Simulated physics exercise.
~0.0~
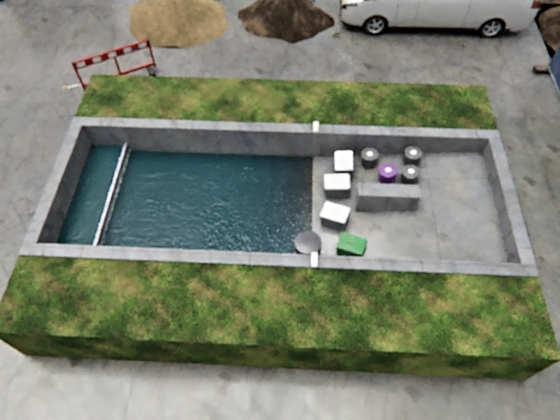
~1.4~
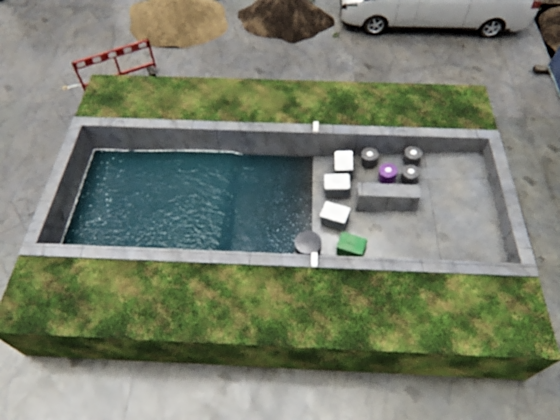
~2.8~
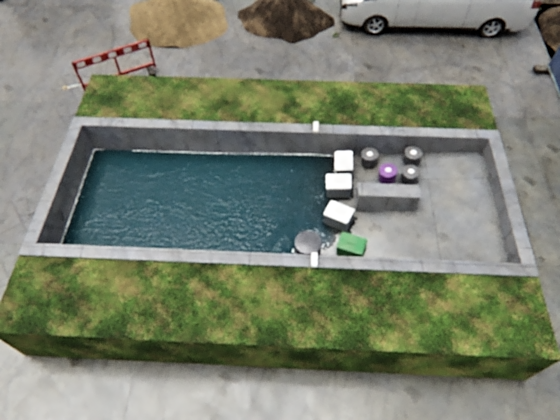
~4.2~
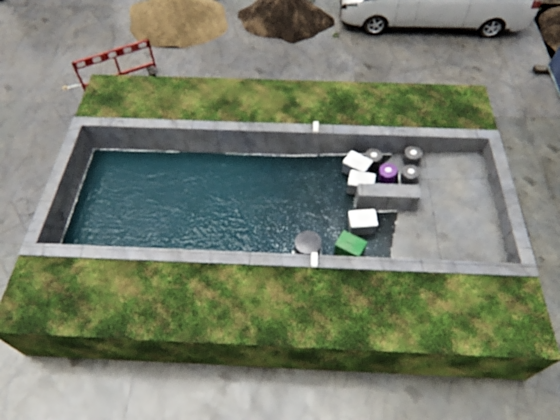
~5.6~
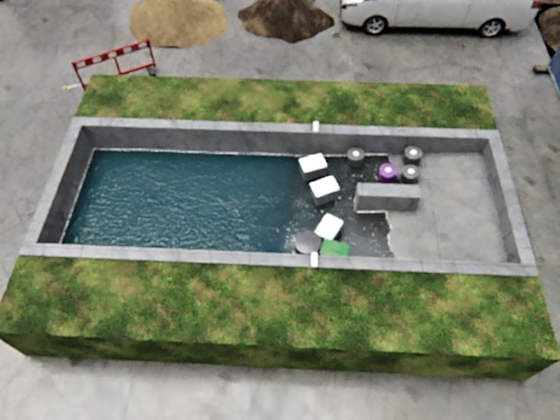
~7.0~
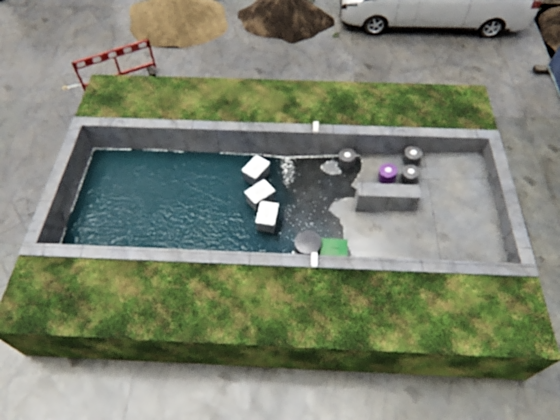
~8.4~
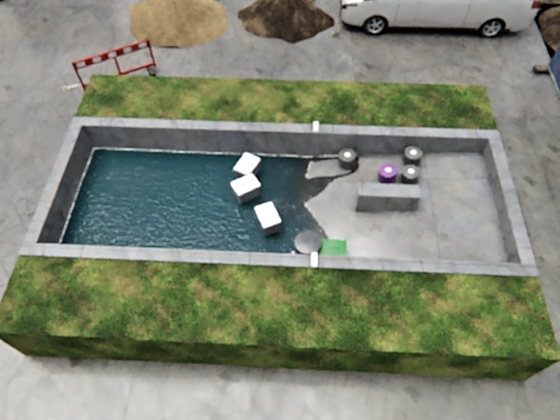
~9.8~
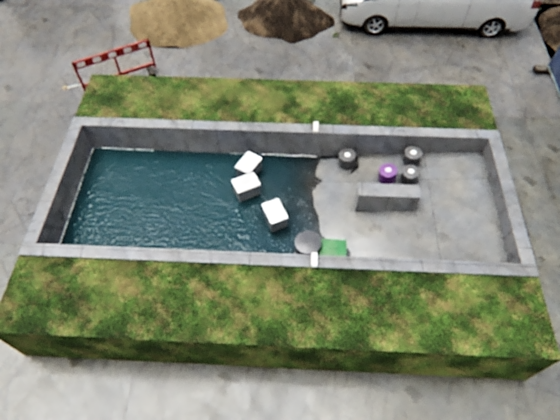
Water surges right up a ramp, then drains back, leaving three white chests afloat.
